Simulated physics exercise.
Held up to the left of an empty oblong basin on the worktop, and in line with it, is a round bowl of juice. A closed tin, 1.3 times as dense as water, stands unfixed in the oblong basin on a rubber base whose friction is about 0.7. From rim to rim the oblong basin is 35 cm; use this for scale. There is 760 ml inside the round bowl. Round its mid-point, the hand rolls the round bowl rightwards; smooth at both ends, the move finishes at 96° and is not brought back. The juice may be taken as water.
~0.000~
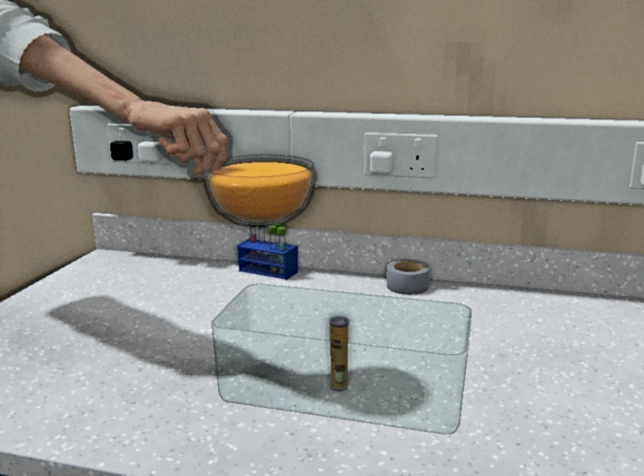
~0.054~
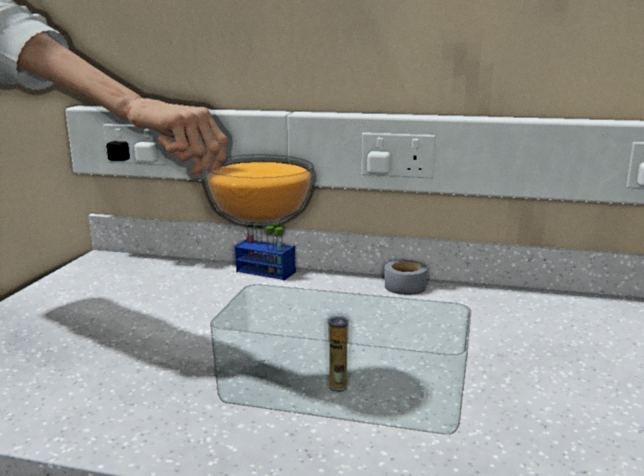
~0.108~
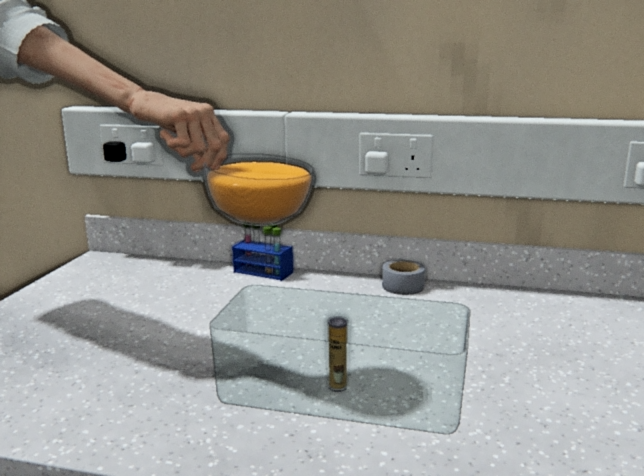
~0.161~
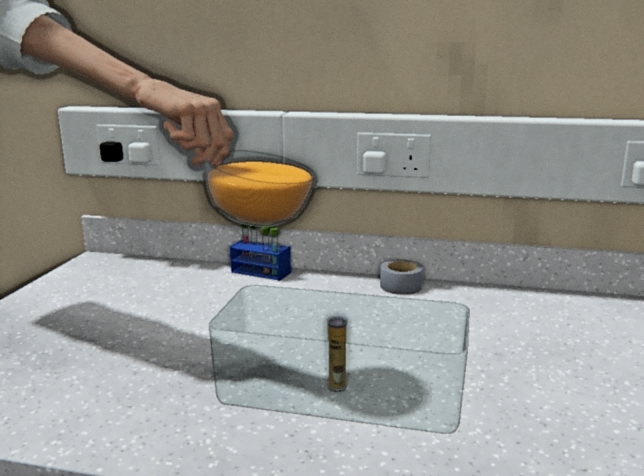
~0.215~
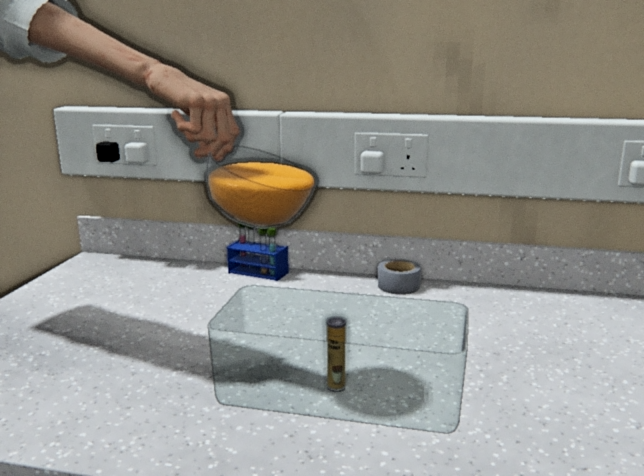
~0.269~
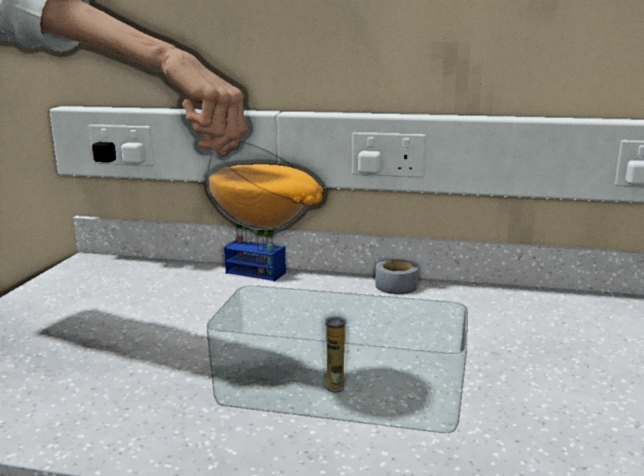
The video shows a hand holding a round bowl of orange liquid above a worktop, near a clear oblong basin and a small upright cylinder, then tilting the bowl rightwards until the liquid bulges at its right rim.
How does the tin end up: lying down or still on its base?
It stands firm.
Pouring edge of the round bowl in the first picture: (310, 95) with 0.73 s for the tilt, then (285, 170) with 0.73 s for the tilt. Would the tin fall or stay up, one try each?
Try 1: Tipped over; try 2: Still standing.
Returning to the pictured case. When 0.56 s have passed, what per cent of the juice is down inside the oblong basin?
Near 26 in a hundred.
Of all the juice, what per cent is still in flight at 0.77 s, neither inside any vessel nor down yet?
Airborne fraction: Approx. 10 %.
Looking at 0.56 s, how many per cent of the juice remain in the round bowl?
Fraction remaining: Approx. 26 per cent.
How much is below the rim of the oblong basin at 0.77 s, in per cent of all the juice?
Roughly 86 per cent.
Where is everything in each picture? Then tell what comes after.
In the first picture, it leans 0°; its right rim is at (311, 169); the juice meets the walls at (214, 170) and (311, 175); the oblong basin's rim runs from (230, 304) to (469, 330); the tin's top is at (339, 324).
In the second picture, it leans 1°; its right rim is at (311, 171); the juice meets the walls at (213, 170) and (310, 176).
In the third picture, it leans 5°; its right rim is at (312, 174); the juice meets the walls at (213, 169) and (311, 178).
In the fourth picture, it leans 11°; its right rim is at (313, 180); the juice meets the walls at (214, 168) and (312, 179).
In the fifth picture, it leans 19°; its right rim is at (313, 188); the juice meets the walls at (214, 170) and (315, 183); 1 per cent is over the edge.
In the sixth picture, it leans 29°; its right rim is at (312, 198); the juice meets the walls at (215, 172) and (314, 191); 6 per cent is over the edge.
After 0.56 s the tilt is 83° and 26 per cent is still to pour; the tin stands where it began.
After 0.77 s the tilt is 96° and 3 per cent is still to pour; the tin stands where it began.
After 0.99 s the tilt is 96° and 0 per cent is still to pour; the tin stands where it began.
After 1.23 s the tilt is 96° and 0 per cent is still to pour; the tin stands where it began.
In the end the tin stands where it began.
